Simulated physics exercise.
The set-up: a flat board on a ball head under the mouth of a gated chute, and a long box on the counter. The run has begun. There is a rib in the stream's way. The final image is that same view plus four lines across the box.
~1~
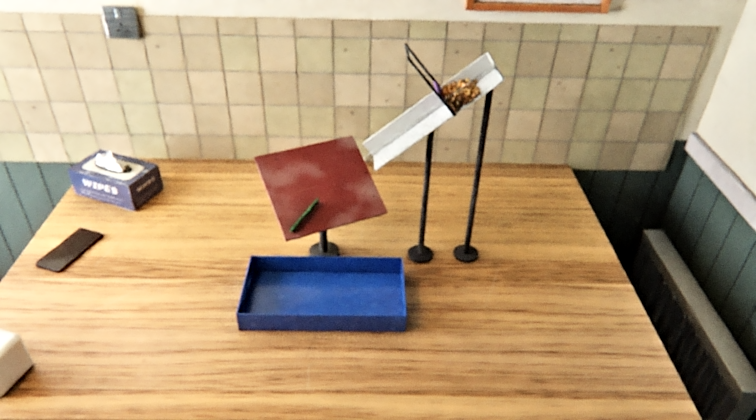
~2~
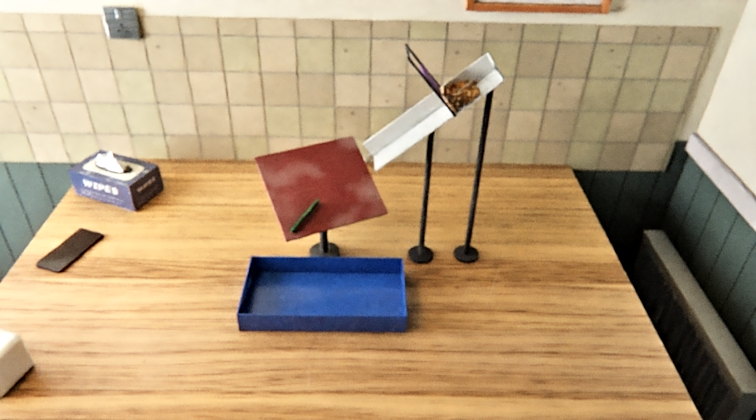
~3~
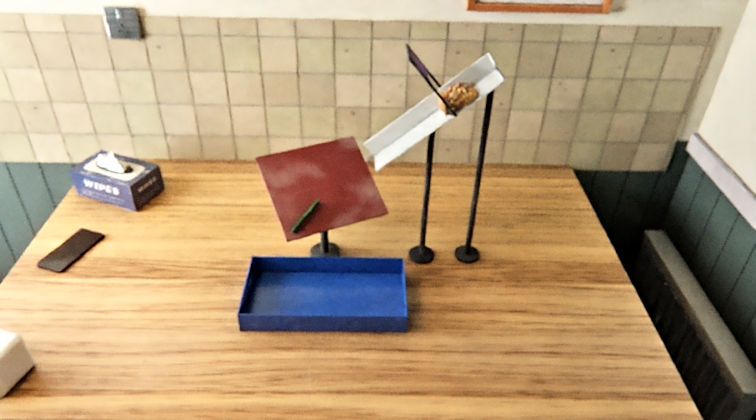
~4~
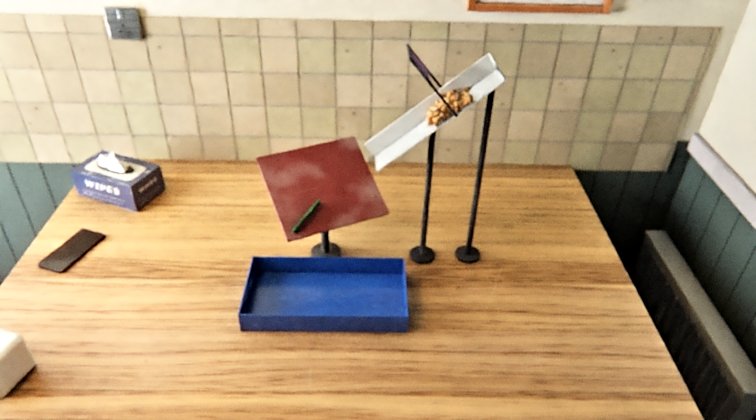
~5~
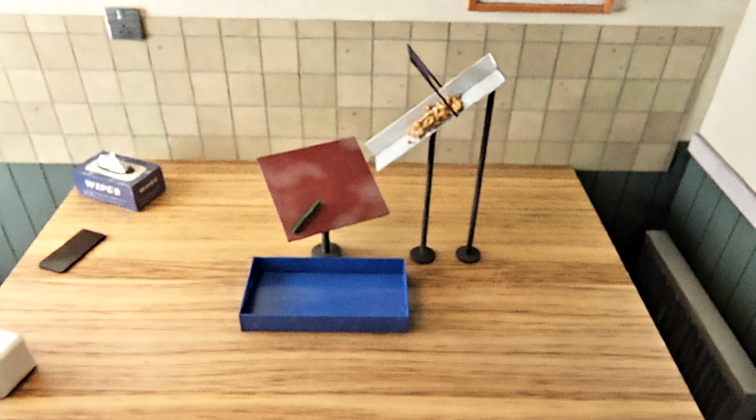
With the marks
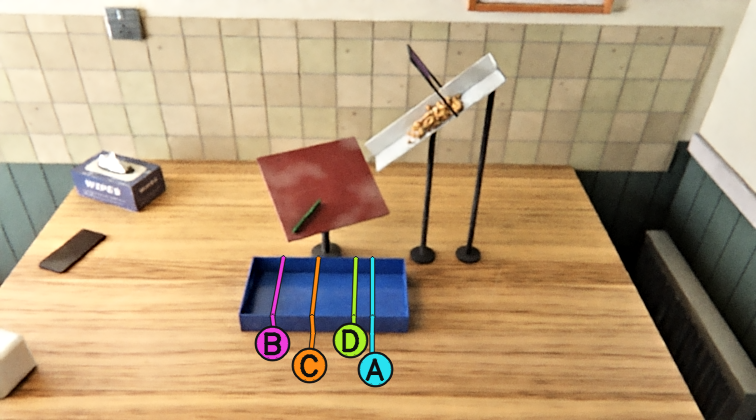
In this clip, a red board stands tilted beside a blue box on a wooden table while small brown pieces rest behind a dark gate in a white chute, then slide down and left, spreading partway along it.
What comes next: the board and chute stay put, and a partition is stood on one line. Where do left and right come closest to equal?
Go for C.
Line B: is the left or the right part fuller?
Right.
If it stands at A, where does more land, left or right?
Left.
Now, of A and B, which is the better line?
B it is.
On the marked copy, line A crosses the front rim at (372, 316); line B crosses the front rim at (272, 315); line C crosses the front rim at (312, 315); line D crosses the front rim at (353, 316).
With A, of what is caught, most on the left of the divider, a small part on the right.
With B, of what is caught, about a quarter on the left of the divider, most on the right.
With C, of what is caught, about half on the left of the divider, about half on the right.
With D, of what is caught, most on the left of the divider, a small part on the right.
